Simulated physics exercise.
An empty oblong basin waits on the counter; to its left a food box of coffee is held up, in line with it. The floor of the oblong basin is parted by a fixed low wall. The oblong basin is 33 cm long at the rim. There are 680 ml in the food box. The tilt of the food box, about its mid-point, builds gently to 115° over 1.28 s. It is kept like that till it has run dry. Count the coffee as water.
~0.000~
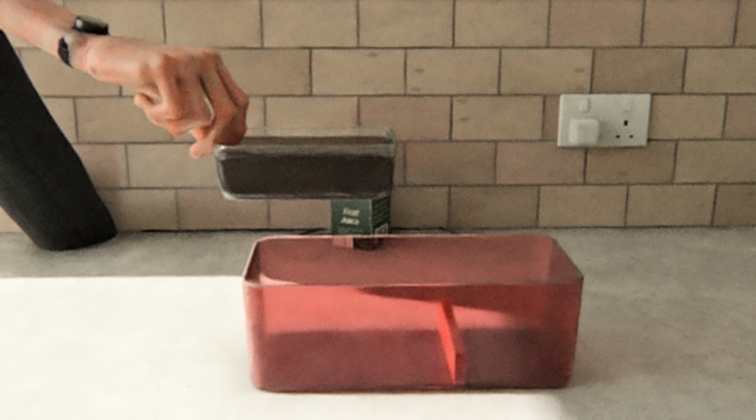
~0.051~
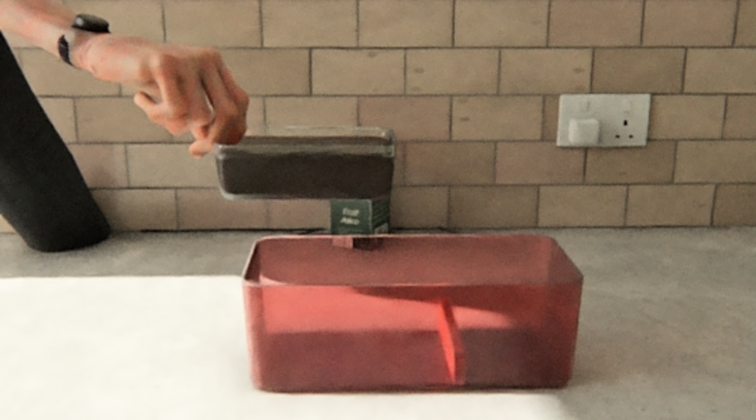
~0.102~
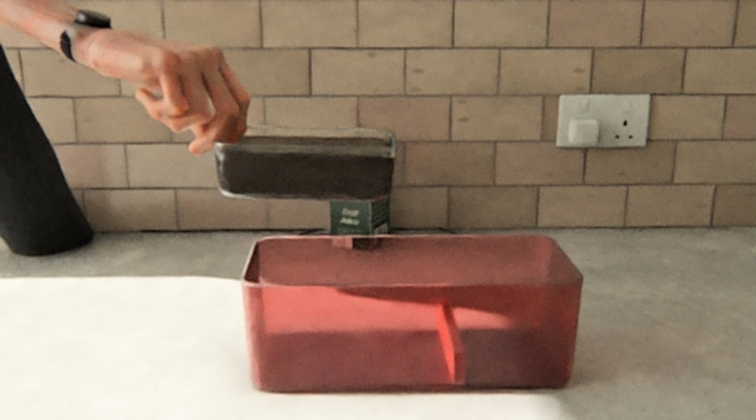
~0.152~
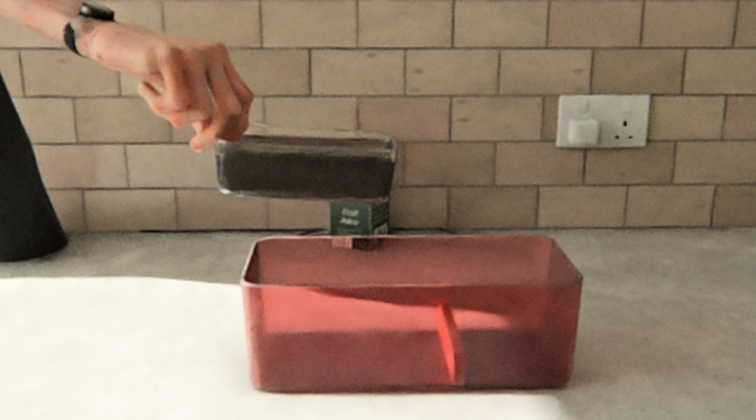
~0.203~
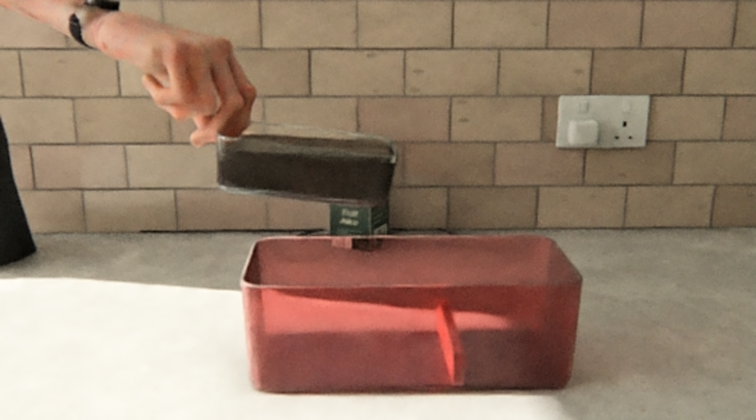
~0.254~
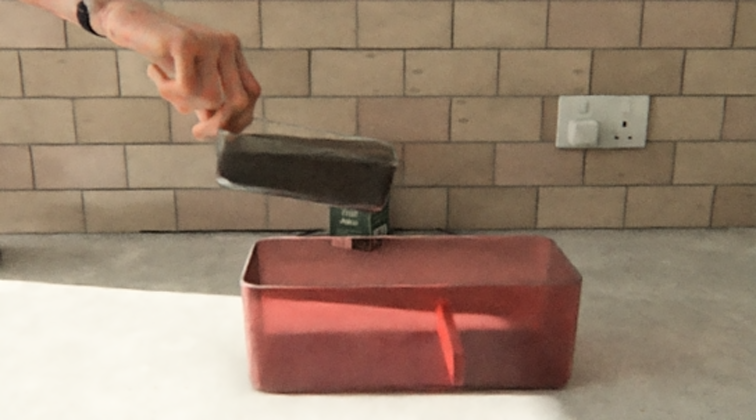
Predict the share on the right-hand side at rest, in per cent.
About 49 per cent.
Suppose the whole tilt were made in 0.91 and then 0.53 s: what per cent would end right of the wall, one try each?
In turn about 35 and 25 per cent.
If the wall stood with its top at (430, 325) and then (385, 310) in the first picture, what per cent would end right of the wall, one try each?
First 65, then 85 per cent.
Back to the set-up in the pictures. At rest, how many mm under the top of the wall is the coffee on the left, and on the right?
Left about 26 mm, right about 16 mm.
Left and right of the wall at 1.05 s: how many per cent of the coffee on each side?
Left about 46, right about 48.
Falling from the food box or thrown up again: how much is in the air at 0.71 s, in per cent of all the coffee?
About 30 per cent.
After 0.71 s the tilt is 68° and 17 per cent is still to pour, 19 is left of the wall and 33 right of it.
After 1.05 s the tilt is 106° and 2 per cent is still to pour, 47 is left of the wall and 49 right of it.
After 1.40 s the tilt is 115° and 0 per cent is still to pour, 49 is left of the wall and 49 right of it.
After 1.78 s the tilt is 115° and 0 per cent is still to pour, 49 is left of the wall and 49 right of it.
In the end 49 per cent lies left of the wall, 49 right of it and 2 outside.
